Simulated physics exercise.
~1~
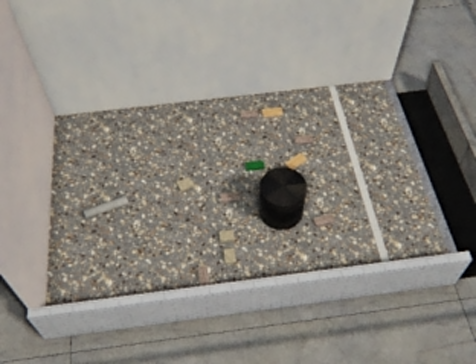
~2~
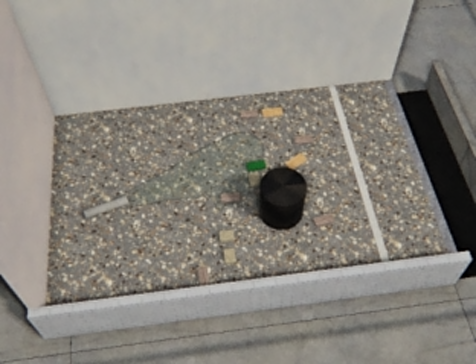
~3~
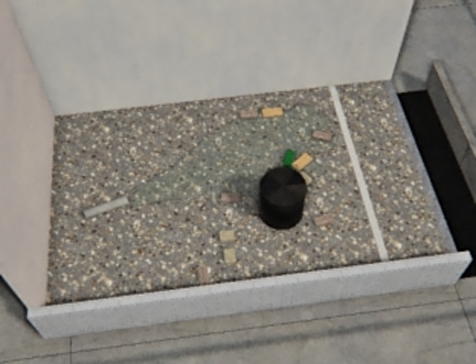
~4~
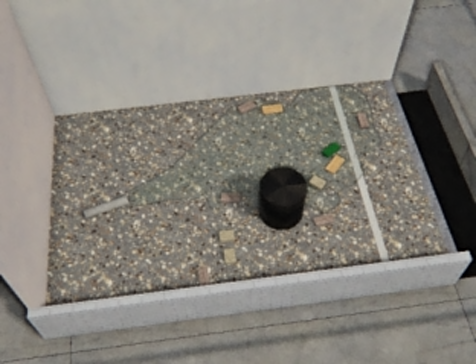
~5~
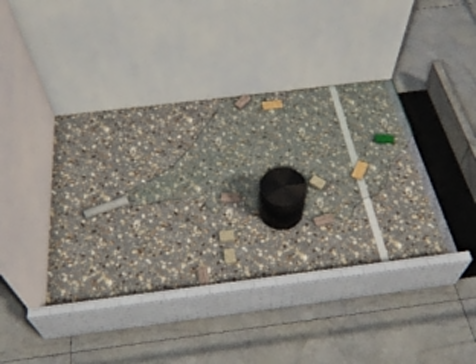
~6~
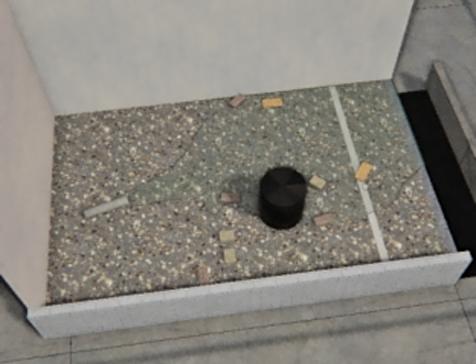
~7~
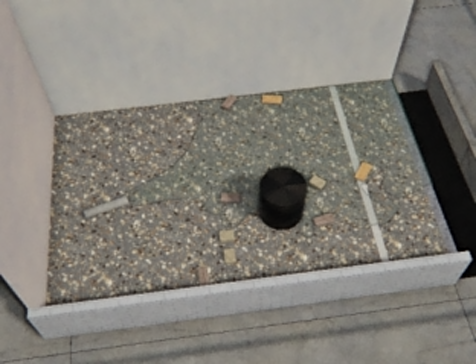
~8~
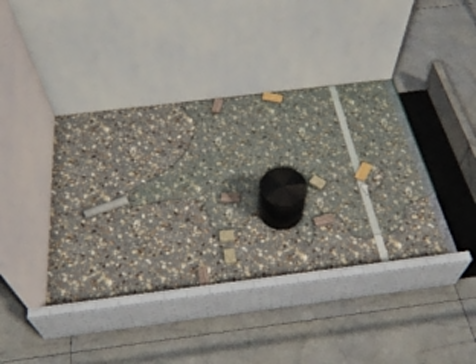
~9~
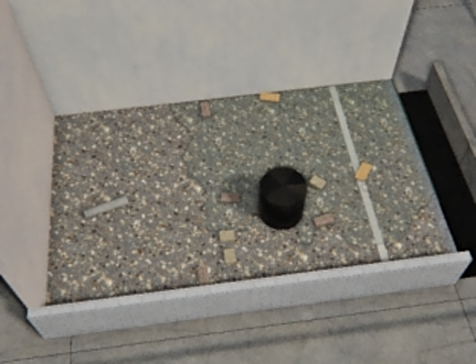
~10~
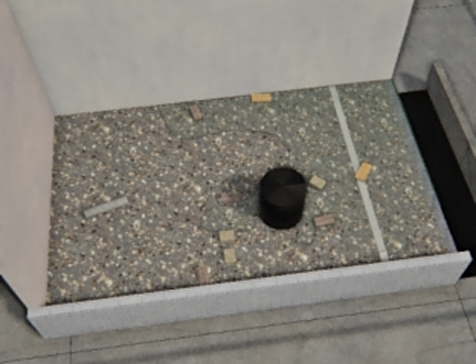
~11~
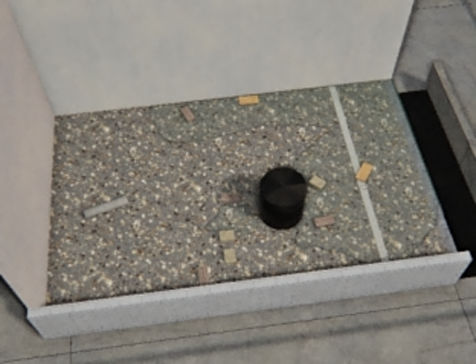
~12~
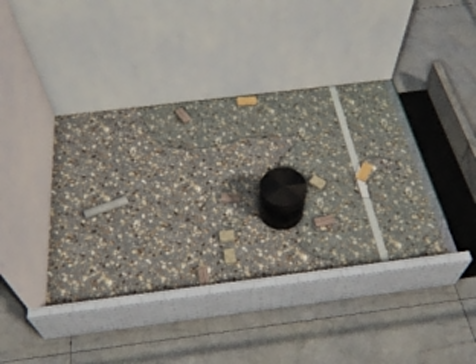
A shallow bay with a speckled gravel-like floor, pale walls behind and at left, and a white stripe near its open right side is seen from above at an angle. A black cylinder stands right of centre, a pale pipe lies at left, and small tan, pink and green pieces are scattered about. Water fans rightward from the pipe, sweeping the green block past the cylinder, over the stripe and out of sight at right. An orange-tan block stops just over the stripe, while a pinkish one drifts left along the back. The jet stops, and the remaining pieces settle.
